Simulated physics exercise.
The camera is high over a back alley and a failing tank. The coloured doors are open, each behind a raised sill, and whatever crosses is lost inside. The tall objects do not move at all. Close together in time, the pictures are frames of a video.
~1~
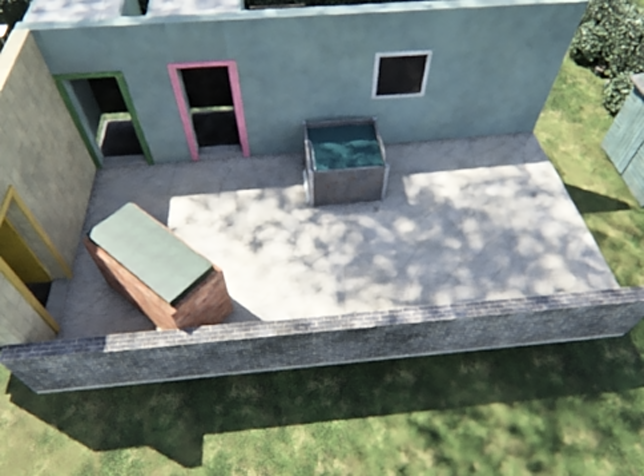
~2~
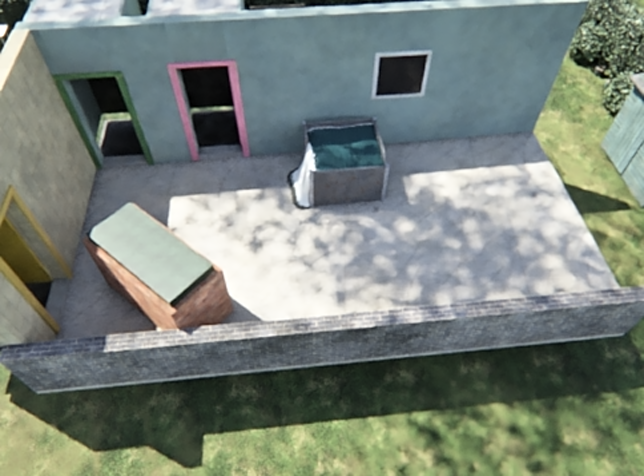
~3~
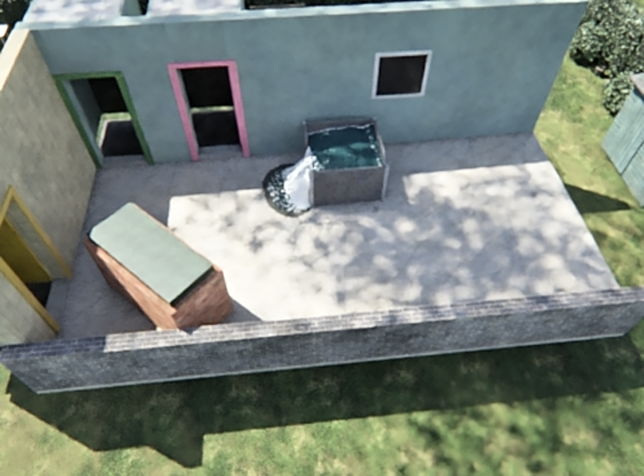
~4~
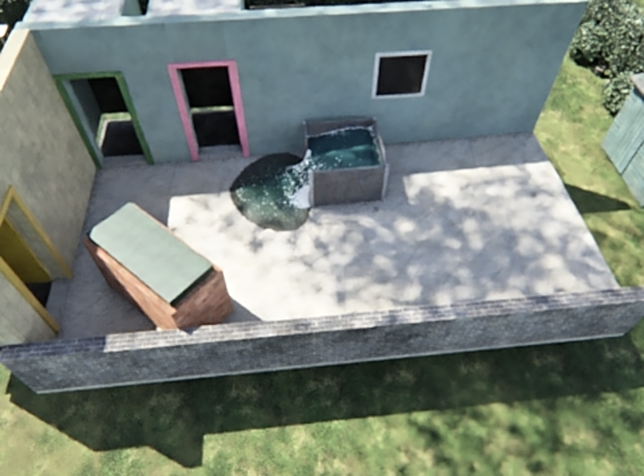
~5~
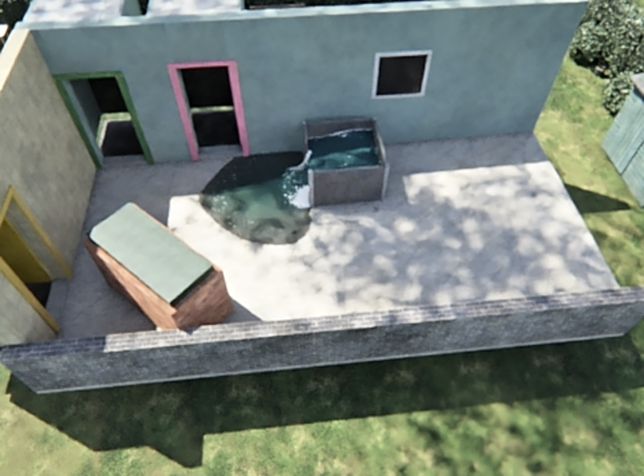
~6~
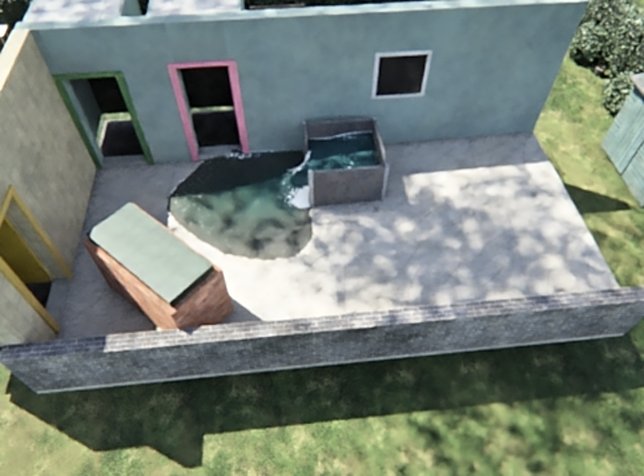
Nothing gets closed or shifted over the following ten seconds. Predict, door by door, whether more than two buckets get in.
My prediction: Yellow door: Surpasses it; pink door: Never surpasses it; green door: Surpasses it.
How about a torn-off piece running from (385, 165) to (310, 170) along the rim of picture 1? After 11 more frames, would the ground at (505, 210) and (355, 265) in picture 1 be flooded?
Untouched, then soaked.
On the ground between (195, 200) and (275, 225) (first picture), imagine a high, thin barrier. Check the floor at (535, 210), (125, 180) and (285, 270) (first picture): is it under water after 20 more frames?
Untouched, soaked, soaked.
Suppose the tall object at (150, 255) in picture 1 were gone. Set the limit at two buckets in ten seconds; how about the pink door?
In the end the pink sits lower.
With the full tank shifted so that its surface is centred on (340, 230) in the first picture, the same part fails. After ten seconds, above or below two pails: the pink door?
Then: The pink one is under.
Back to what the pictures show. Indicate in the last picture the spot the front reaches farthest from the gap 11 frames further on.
Somewhere near (55, 345).
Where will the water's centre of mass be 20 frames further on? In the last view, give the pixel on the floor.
Centre of the water: Near (194, 223).
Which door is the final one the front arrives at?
Looking at the pictures, the answer is the yellow door.
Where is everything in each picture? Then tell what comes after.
The first frame shows still water in the tank at (344, 147).
In the second frame, the front is at (297, 171), out from the gap at (310, 175).
In the third frame, the front is at (272, 173), out from the gap at (310, 177).
In the fourth frame, water pours out at (311, 179) and has run to (236, 188).
In the fifth frame, water pours out at (311, 179) and has run to (207, 207).
In the sixth frame, the front is at (174, 212), out from the gap at (311, 179).
A moment on, water covers 30 % of the floor; the yellow door not reached, the pink door wet at the sill, nothing in, the green door wet at the sill, nothing in.
Next, water covers 35 % of the floor; the yellow door wet at the sill, nothing in, the pink door under two buckets in, the green door under two buckets in.
Then, water covers 45 % of the floor; the yellow door wet at the sill, nothing in, the pink door under two buckets in, the green door over two buckets in.
Later, water covers 45 % of the floor; the yellow door under two buckets in, the pink door under two buckets in, the green door far over two buckets in.
In the end, water covers 55 % of the floor; the yellow door over two buckets in, the pink door under two buckets in, the green door far over two buckets in.
